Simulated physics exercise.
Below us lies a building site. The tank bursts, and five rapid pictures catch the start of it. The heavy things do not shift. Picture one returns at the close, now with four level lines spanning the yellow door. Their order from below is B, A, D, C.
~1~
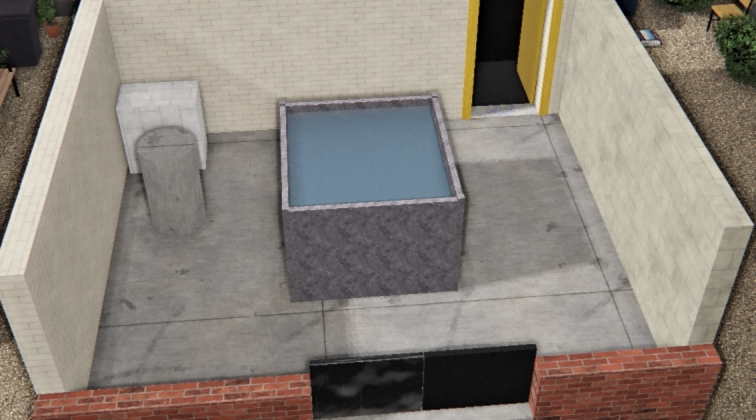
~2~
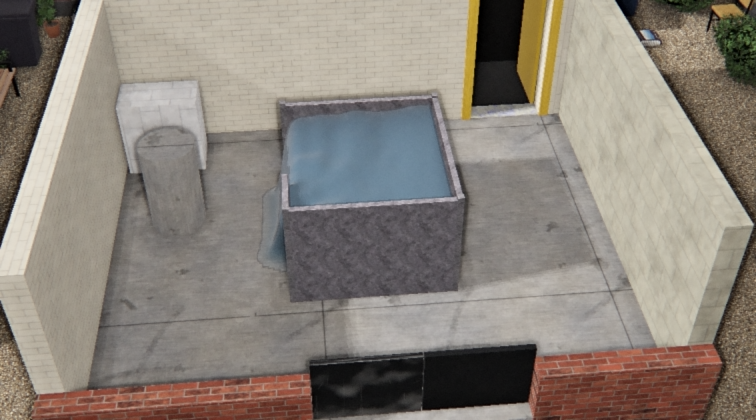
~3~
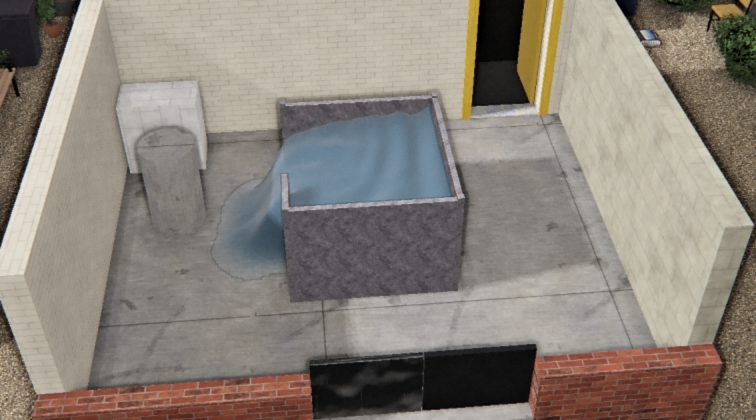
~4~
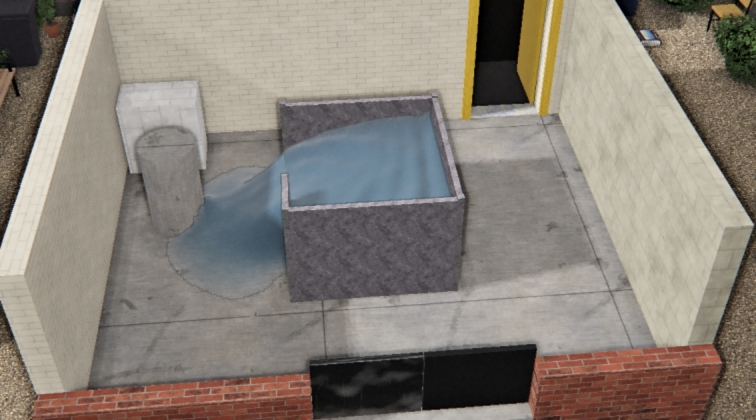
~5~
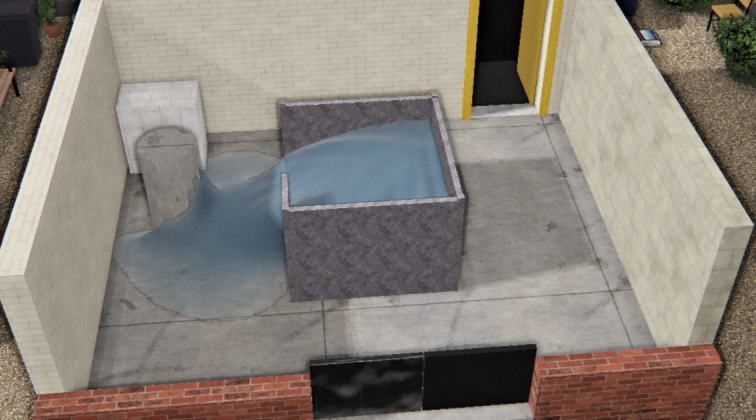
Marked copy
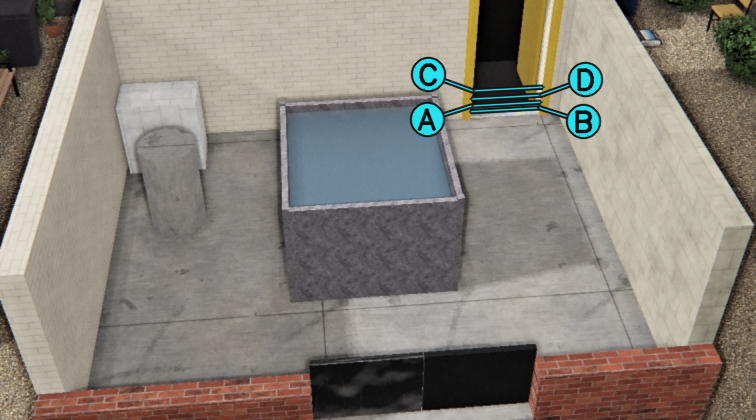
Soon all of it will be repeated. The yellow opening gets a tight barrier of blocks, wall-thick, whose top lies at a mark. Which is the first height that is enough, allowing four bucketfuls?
Use mark A.
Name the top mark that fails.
B.
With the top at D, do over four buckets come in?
No, not at all.
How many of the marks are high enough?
Three of the four.
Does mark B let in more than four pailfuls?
Yes.
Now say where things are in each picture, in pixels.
In the first picture, water in the tank at rest, its middle at (366, 155); foot of the yellow doorway at (504, 116); shut gate at (423, 361).
In the second picture, 2 % of the ground under water, visible out to (268, 245).
In the third picture, 5 % of the ground under water, visible out to (242, 189).
In the fourth picture, 9 % of the ground under water, visible out to (174, 252).
In the fifth picture, 16 % of the ground under water, visible out to (119, 252).
In cyan, A at (505, 104); B at (505, 109); C at (507, 89); D at (506, 97); from the bottom up B, A, D, C.
With A, a splash gets over, under a bucket.
With B, about 7 bucketfuls get in.
With C, nothing gets over.
With D, nothing gets over.
